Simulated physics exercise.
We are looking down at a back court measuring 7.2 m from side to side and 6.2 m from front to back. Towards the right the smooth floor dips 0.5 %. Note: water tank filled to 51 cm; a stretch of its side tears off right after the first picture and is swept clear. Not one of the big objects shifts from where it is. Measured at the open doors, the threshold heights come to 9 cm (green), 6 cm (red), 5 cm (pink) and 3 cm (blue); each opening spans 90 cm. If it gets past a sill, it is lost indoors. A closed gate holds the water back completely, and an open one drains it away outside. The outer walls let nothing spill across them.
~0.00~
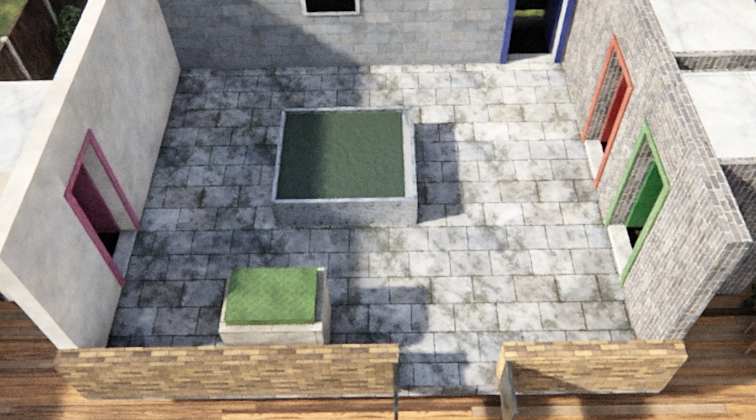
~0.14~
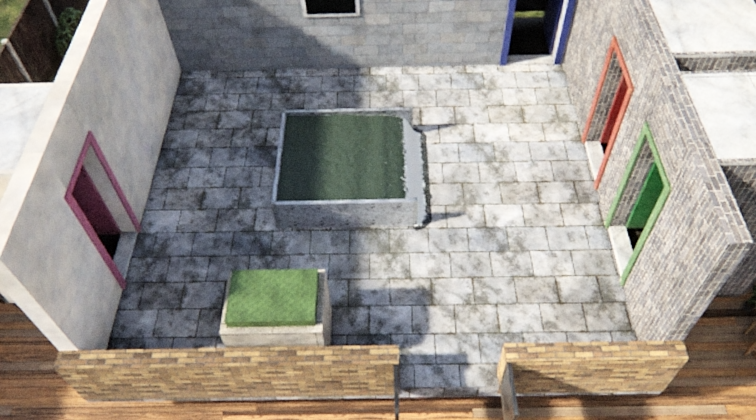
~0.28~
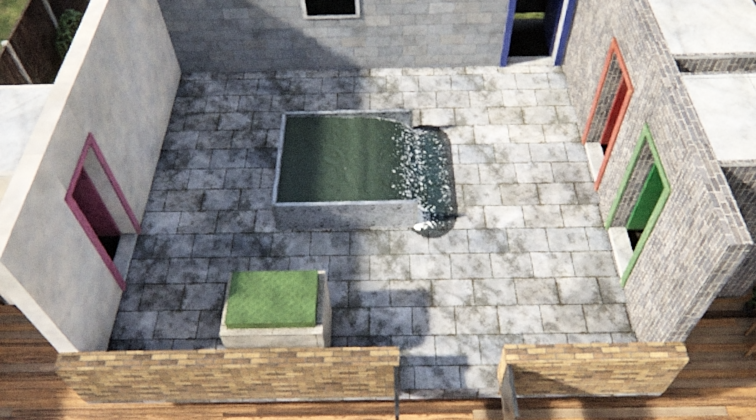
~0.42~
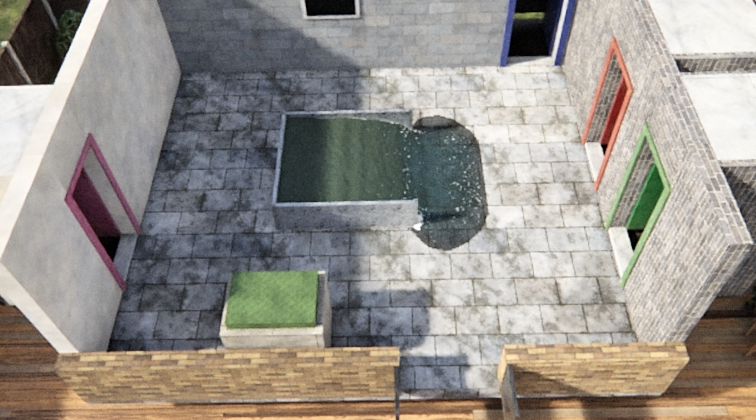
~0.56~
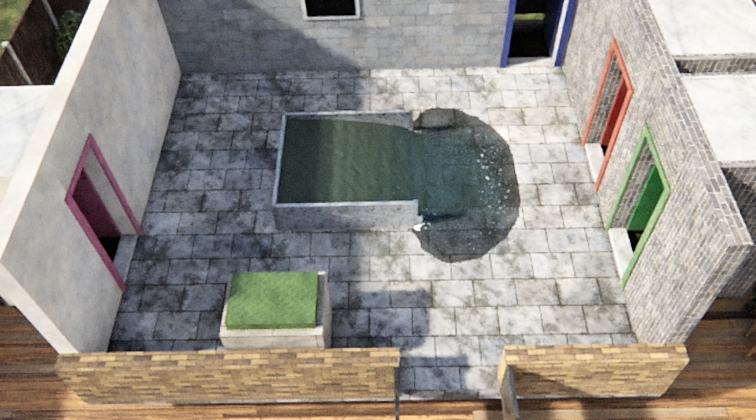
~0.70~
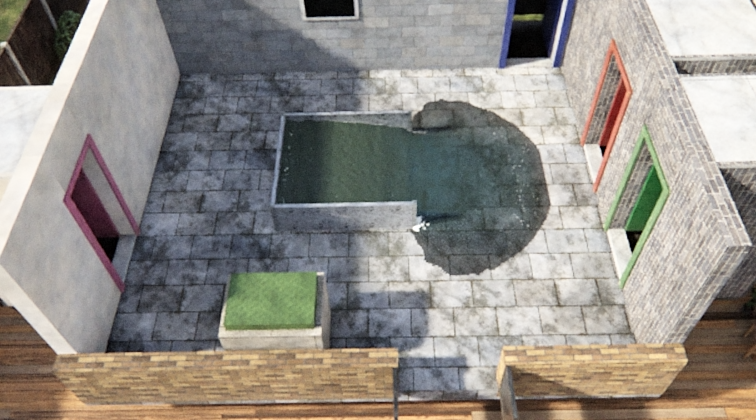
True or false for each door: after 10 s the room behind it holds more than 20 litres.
Green door: True; red door: True; pink door: False; blue door: True.
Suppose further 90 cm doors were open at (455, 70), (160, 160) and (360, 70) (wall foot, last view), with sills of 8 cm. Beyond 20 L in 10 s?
In sequence the answers are less than that, less than that and less than that.
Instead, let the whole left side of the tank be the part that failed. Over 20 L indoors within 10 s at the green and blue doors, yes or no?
Result against the limit at green: Limit held; result at blue: Limit broken.
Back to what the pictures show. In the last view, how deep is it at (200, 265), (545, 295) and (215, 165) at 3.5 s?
Approximately 0, 2 and 0 centimetres, going through them in turn.
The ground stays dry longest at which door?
It's the pink door.
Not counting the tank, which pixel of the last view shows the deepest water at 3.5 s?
Location: Approx. (642, 369).
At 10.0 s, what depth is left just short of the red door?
Depth: Approx. 5.5 cm.
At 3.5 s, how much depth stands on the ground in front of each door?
In cm: Green 15, red 18, pink 0, blue 15.
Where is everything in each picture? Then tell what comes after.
The water tank at (346, 155) is whole and still, 51 cm deep, in the first frame.
The front is at (416, 133), 1.0 m from the gap at (411, 170); 0.2 m2 of floor is under water; 51 cm left at the back of the water tank, in the second frame.
The front is at (429, 129), 1.2 m from the gap at (411, 172); 1.2 m2 of floor is under water; 51 cm left at the back of the water tank, in the third frame.
The front is at (457, 241), 1.4 m from the gap at (411, 173); 2.4 m2 of floor is under water; 51 cm left at the back of the water tank, in the fourth frame.
The front is at (513, 216), 1.8 m from the gap at (411, 174); 3.9 m2 of floor is under water; 51 cm left at the back of the water tank, in the fifth frame.
The front is at (533, 151), 2.2 m from the gap at (410, 174); 5.4 m2 of floor is under water; 45 cm left at the back of the water tank, in the sixth frame.
After 1.4 s water covers 25 % of the floor and is deepest (24 cm) near (596, 200); green door 8 cm at the sill, 0 L in, red door 13 cm at the sill, 28 L in, pink door not reached, blue door not reached.
After 2.2 s water covers 35 % of the floor and is deepest (28 cm) near (560, 67); green door 19 cm at the sill, 13 L in, red door 24 cm at the sill, 126 L in, pink door not reached, blue door 8 cm at the sill, 0 L in.
After 3.5 s water covers 35 % of the floor and is deepest (24 cm) near (642, 369); green door 15 cm at the sill, 56 L in, red door 18 cm at the sill, 261 L in, pink door not reached, blue door 15 cm at the sill, 75 L in.
After 6.0 s water covers 60 % of the floor and is deepest (11 cm) near (614, 370); green door 8 cm at the sill, 70 L in, red door 9 cm at the sill, 323 L in, pink door not reached, blue door 10 cm at the sill, 191 L in.
After 10.0 s water covers 80 % of the floor and is deepest (6 cm) near (628, 369); green door 5 cm at the sill, 70 L in, red door 6 cm at the sill, 330 L in, pink door 2 cm at the sill, 0 L in, blue door 5 cm at the sill, 241 L in.
